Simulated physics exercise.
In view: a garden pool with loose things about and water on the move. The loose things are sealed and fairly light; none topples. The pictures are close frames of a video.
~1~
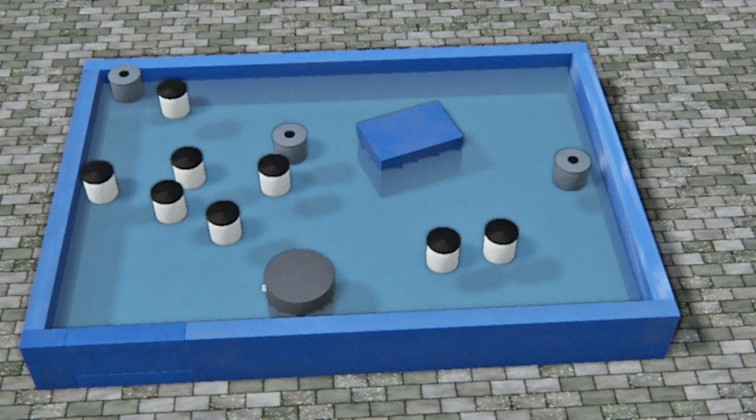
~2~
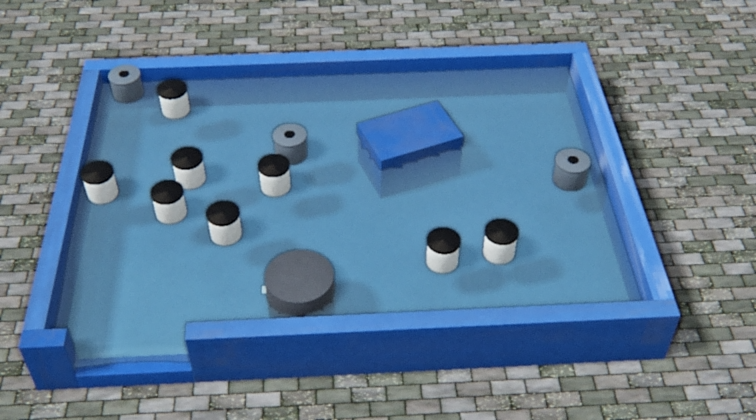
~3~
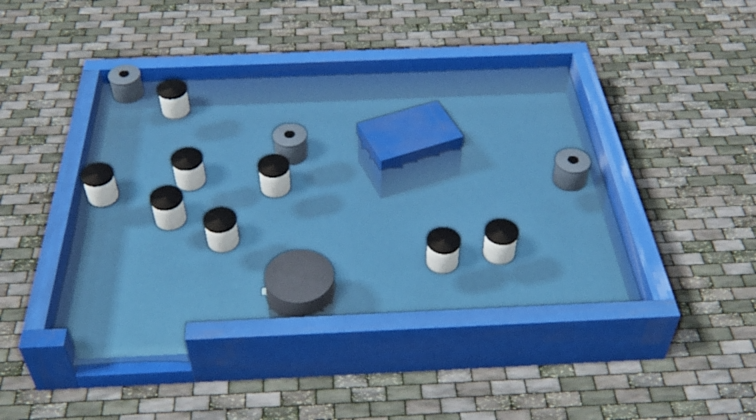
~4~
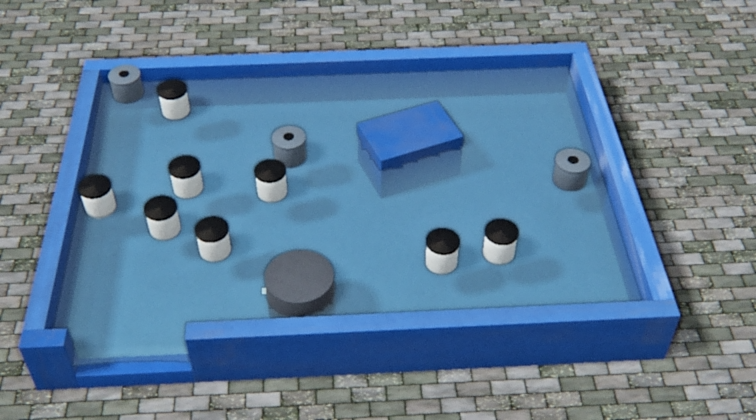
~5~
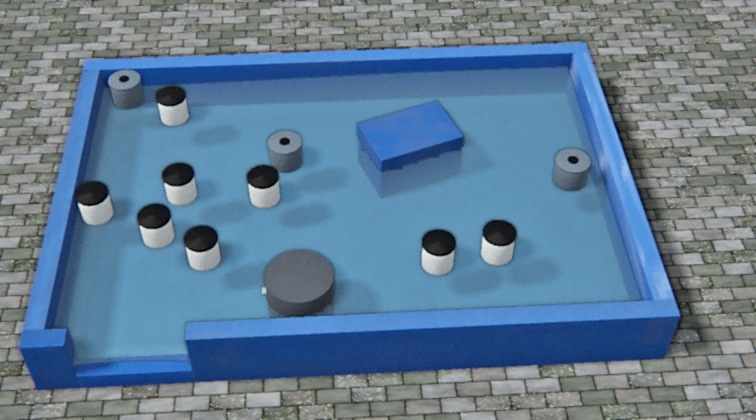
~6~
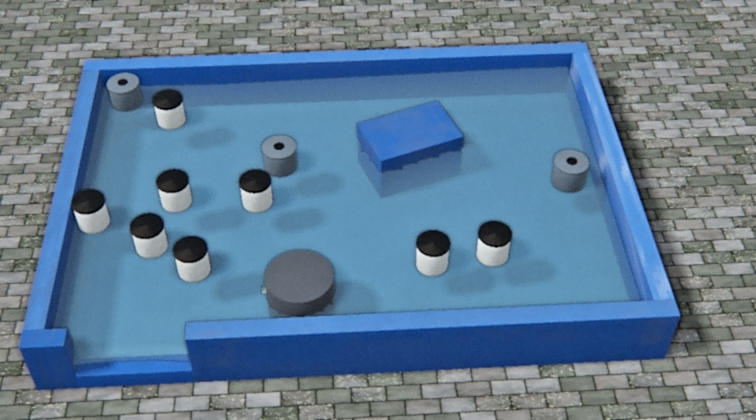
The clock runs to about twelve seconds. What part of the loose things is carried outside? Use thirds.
It is from one to two thirds.
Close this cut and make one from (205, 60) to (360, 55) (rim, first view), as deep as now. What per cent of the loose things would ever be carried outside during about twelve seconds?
About 50 per cent.
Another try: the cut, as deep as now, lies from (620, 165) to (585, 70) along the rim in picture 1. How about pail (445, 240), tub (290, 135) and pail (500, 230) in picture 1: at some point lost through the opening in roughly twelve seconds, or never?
In turn: Gone, no, through.
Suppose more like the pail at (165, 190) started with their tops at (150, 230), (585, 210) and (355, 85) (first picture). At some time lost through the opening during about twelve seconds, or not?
One after the other: Through, no, no.
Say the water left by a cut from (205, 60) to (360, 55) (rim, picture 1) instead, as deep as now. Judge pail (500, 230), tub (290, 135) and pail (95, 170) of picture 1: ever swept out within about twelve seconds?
As listed: No, carried outside, inside.
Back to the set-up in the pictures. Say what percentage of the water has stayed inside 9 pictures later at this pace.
Near 82 in a hundred.
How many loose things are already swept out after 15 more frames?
3 of them.
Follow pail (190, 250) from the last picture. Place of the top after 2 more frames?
Close to (169, 274).
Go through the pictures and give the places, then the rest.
In the first picture, a pail at (223, 212) floats; a pail at (167, 191) floats; 0 of 11 have shifted.
In the second picture, a pail at (223, 212), afloat; a pail at (167, 191) floats; 0 of 11 have shifted.
In the third picture, a pail at (220, 219) floats, close to its start; a pail at (166, 197), afloat, close to its start; 0 of 11 have shifted.
In the fourth picture, a pail at (212, 229) floats, close to its start; a pail at (160, 207) floats, close to its start; 4 of 11 have shifted.
In the fifth picture, a pail at (201, 238), afloat, close to its start; a pail at (154, 216), afloat, close to its start; 6 of 11 have shifted.
In the sixth picture, a pail at (190, 249), afloat, a stride from its start; a pail at (147, 225), afloat, close to its start; 8 of 11 have shifted.
A moment on, 0 of 11 are out; 11 afloat.
Next, 2 of 11 are out; 9 afloat.
Later, 3 of 11 are out; 8 afloat.
In the end, 5 of 11 are out; 6 afloat.
